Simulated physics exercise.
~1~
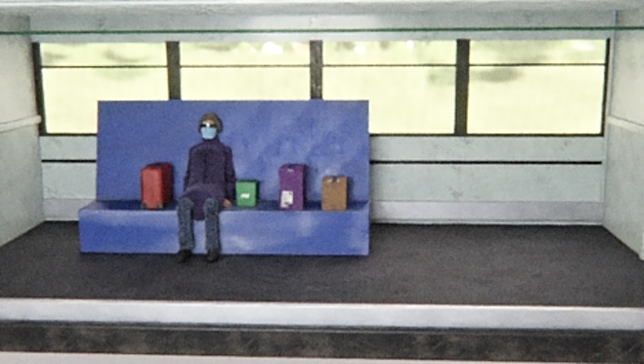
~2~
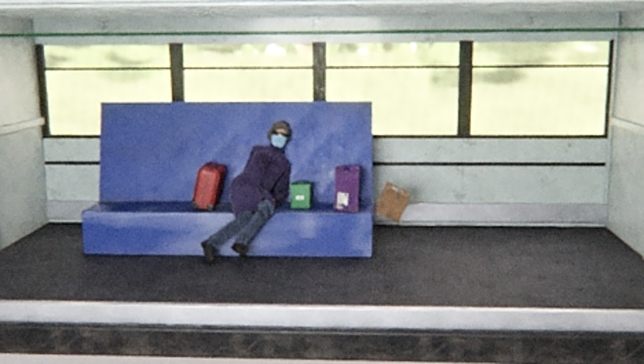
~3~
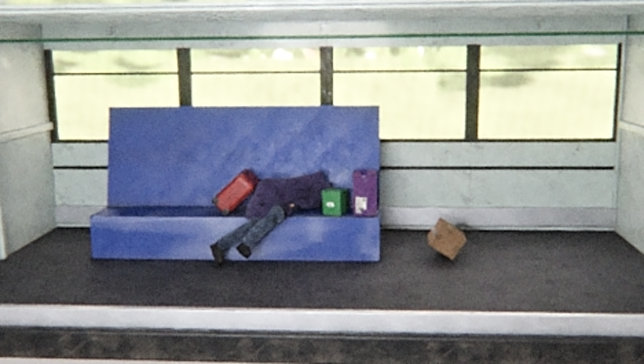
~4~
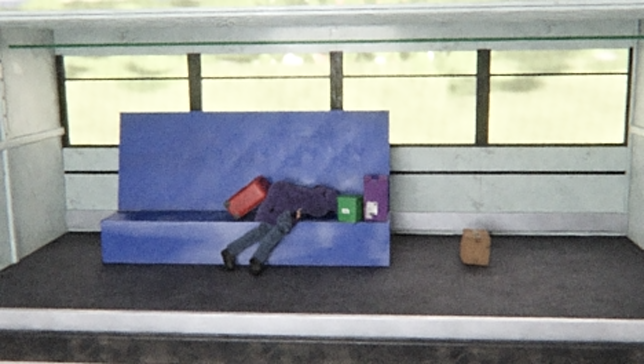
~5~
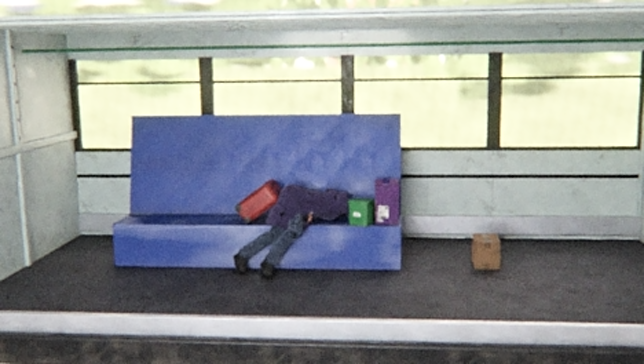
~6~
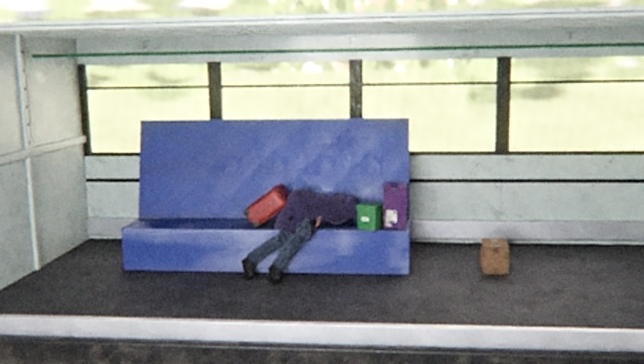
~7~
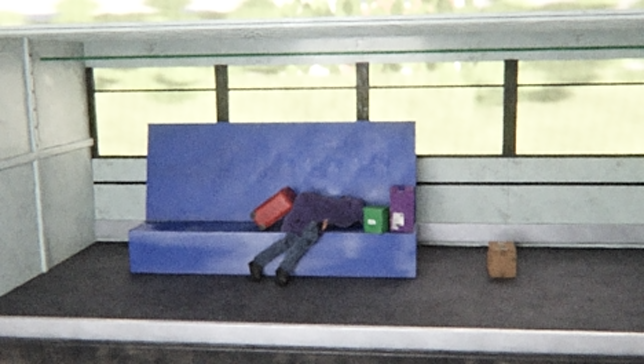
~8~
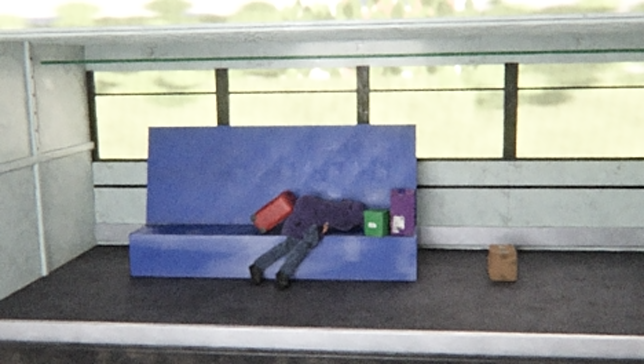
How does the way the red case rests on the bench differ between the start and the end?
At the start the red case stands upright on the bench, but by the end it is leaning over to the right beside the slumped passenger.
